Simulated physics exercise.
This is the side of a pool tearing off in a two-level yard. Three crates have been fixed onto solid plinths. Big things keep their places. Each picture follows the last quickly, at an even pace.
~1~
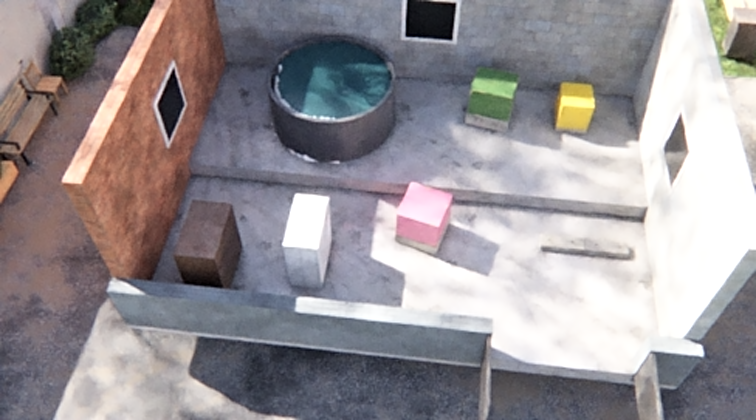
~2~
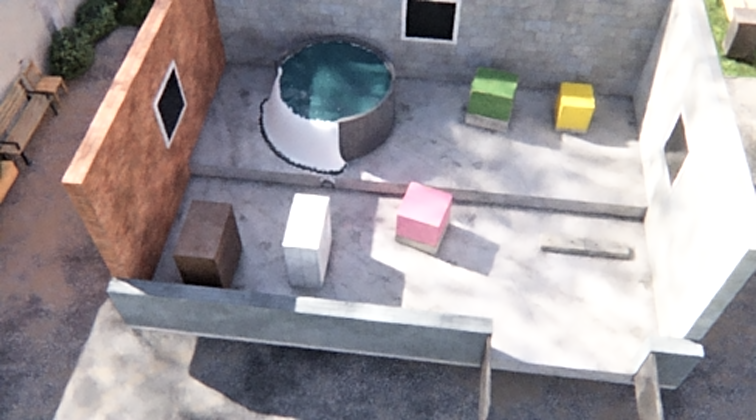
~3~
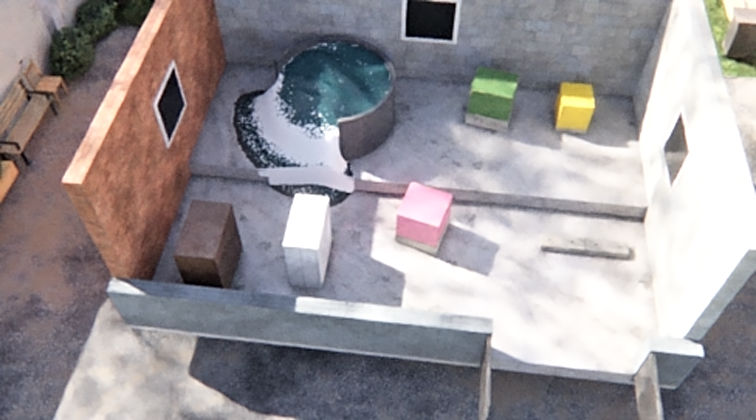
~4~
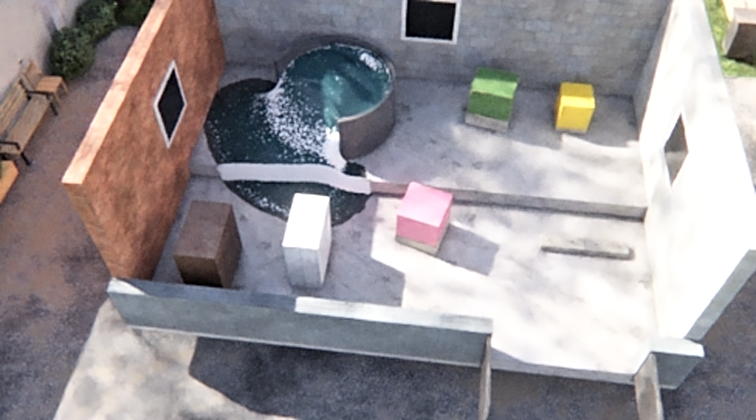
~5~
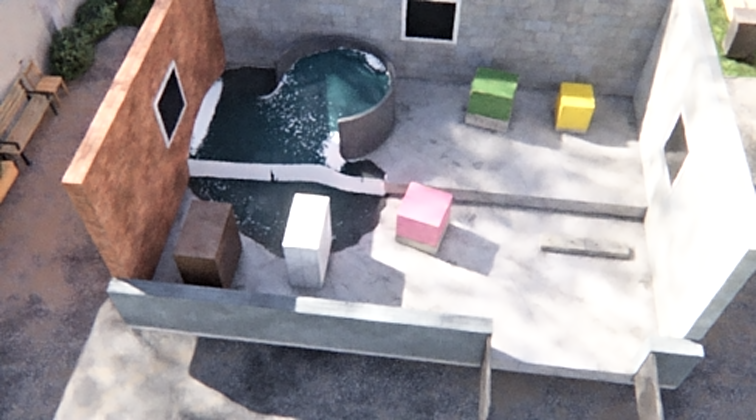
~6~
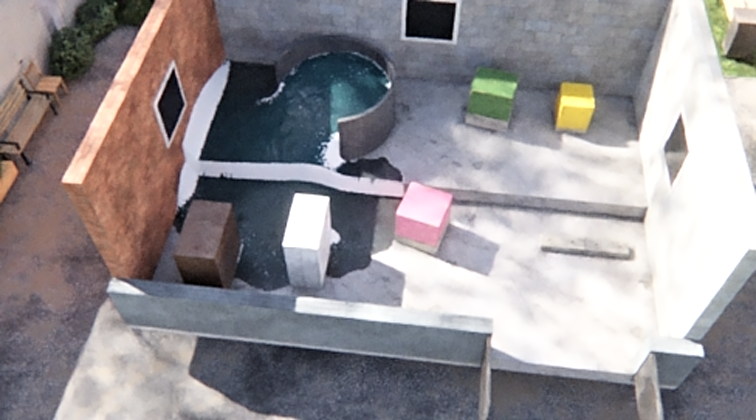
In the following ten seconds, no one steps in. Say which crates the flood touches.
Result: The pink crate is hit by the water; the green crate is spared; the yellow crate is spared.
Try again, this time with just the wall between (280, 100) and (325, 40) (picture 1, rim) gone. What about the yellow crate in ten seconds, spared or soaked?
In my view the yellow crate is never reached.
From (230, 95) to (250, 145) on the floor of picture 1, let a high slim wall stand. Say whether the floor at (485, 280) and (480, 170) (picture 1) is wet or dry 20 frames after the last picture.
As listed: Flooded, not flooded.
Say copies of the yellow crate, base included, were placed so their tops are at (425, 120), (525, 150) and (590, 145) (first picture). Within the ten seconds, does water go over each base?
Going through them in order, the first is not reached, the second is not reached and the third is not reached.
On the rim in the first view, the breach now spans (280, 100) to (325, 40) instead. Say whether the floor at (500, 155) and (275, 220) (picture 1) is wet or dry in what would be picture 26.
Waterless, submerged.
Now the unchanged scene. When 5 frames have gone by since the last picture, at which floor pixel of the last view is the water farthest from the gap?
Roughly at (416, 335).
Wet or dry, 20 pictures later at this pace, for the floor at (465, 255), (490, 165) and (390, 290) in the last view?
Going through them in order, I'd call them drenched, clear and drenched.
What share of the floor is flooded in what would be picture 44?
That works out at 75 %.
A moment on, water covers 35 % of the floor; the pink crate water round its plinth, the green crate not reached, the yellow crate not reached.
Next, water covers 45 % of the floor; the pink crate water round its plinth, the green crate not reached, the yellow crate not reached.
Then, water covers 60 % of the floor; the pink crate water round its plinth, the green crate water round its plinth, the yellow crate not reached.
Later, water covers 75 % of the floor; the pink crate water round its plinth, the green crate water round its plinth, the yellow crate water round its plinth.
In the end, water covers 70 % of the floor; the pink crate was topped, the green crate stayed above the water, the yellow crate stayed above the water.
